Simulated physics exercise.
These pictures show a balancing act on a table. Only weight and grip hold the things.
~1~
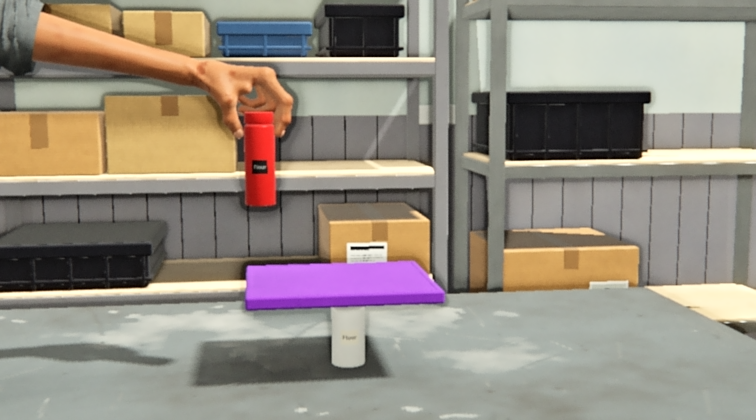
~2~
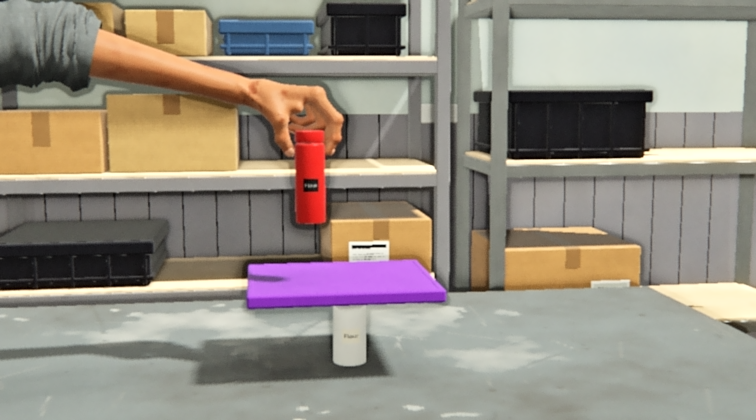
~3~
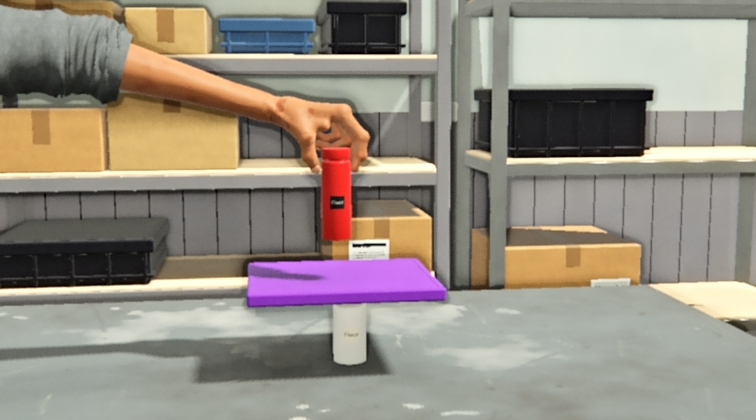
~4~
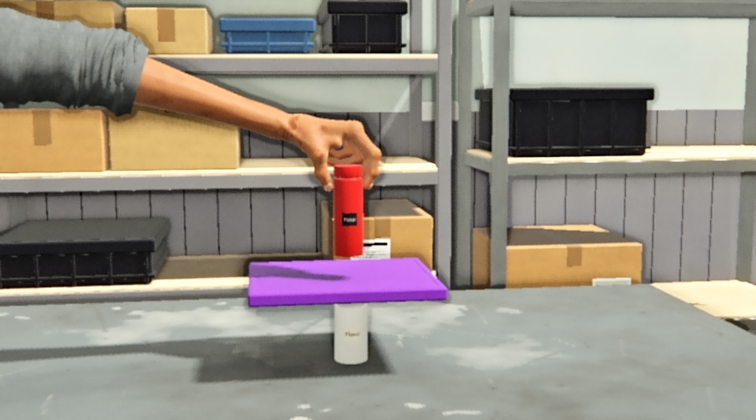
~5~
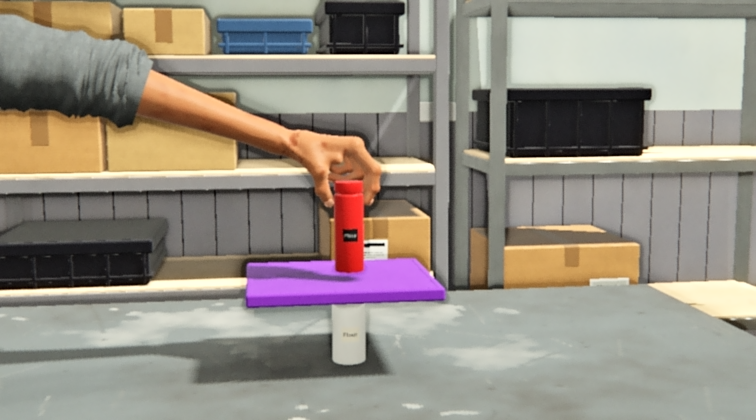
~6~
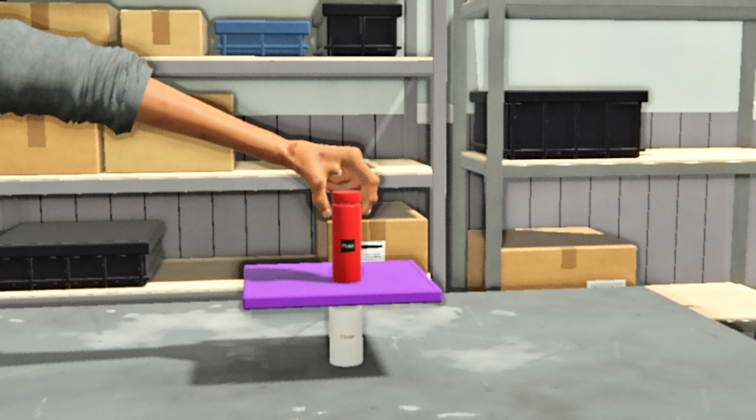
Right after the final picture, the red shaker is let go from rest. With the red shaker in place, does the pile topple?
No: I expect success here.
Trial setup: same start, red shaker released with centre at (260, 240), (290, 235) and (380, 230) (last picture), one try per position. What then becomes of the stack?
Try one - toppled; try two - toppled; try three - upright.
Then, 0.80 s after the last picture, nothing has stirred.
Then, 1.70 s after the last picture, red shaker resting near (347, 237).
At rest, all 3 in place. Seen from the same camera at the end, red shaker near (347, 236). The stack stays up.
